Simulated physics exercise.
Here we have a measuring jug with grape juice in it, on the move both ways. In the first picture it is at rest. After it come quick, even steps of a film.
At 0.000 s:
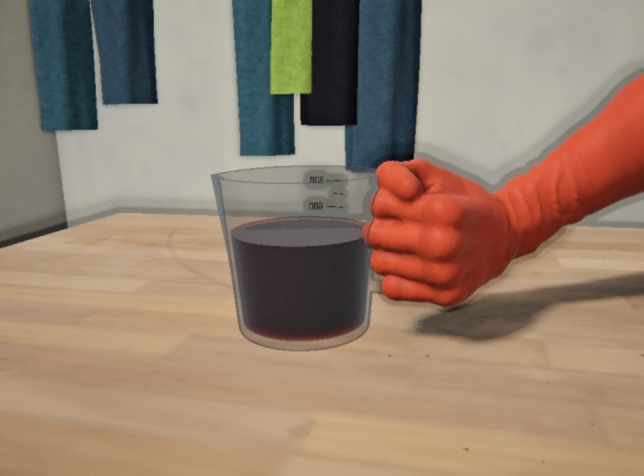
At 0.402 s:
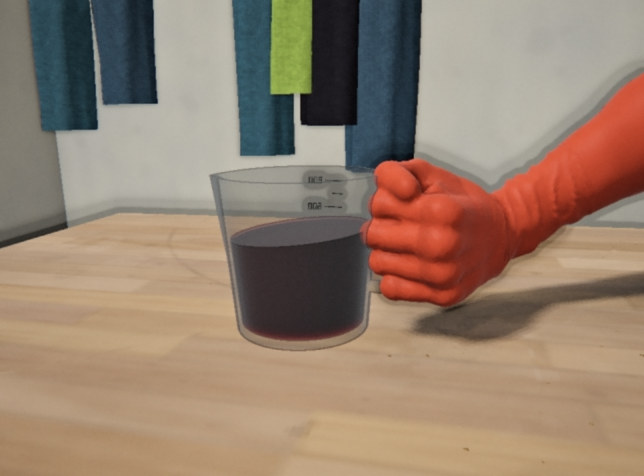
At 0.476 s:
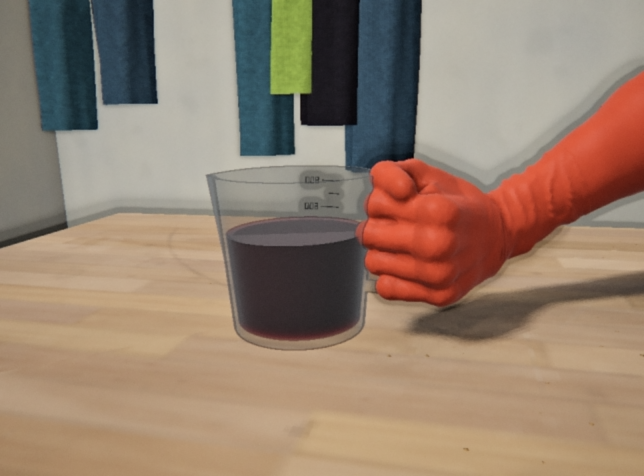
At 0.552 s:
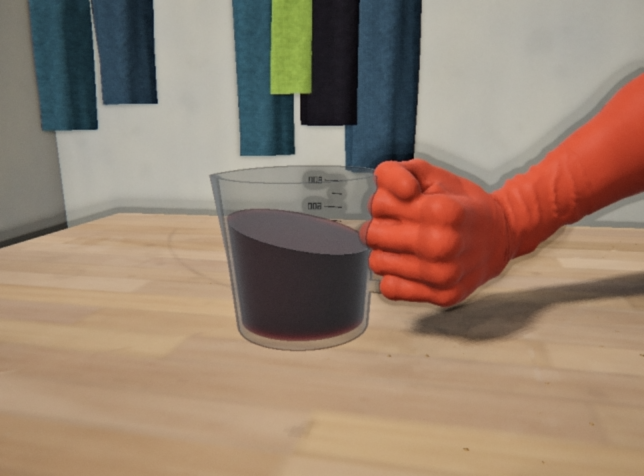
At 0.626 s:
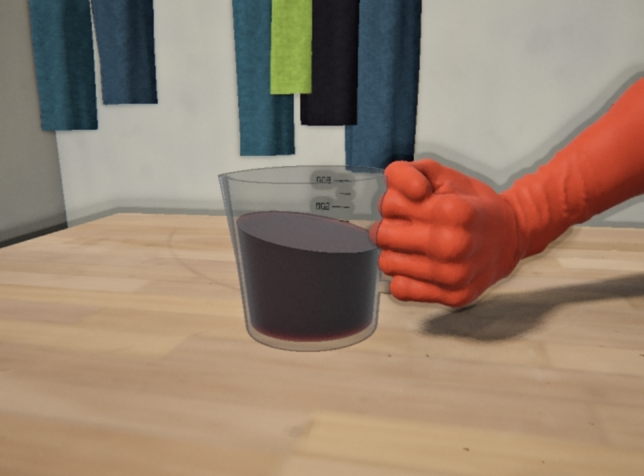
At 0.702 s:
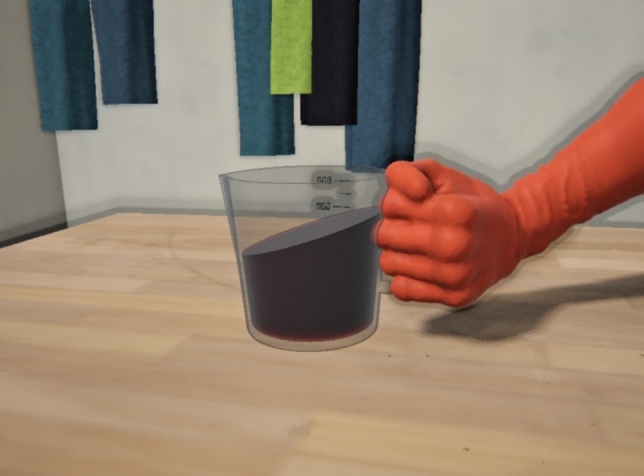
A red-gloved hand shifts a jug of dark juice left, then right, sloshing the liquid.
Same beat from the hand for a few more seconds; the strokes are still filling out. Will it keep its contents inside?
No, some gets out.
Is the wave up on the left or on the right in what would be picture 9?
To the left edge.
After 1.0 s, the highest wave so far goes over the rim.
After 5.1 s, the highest wave so far goes over the rim; some is on the top.
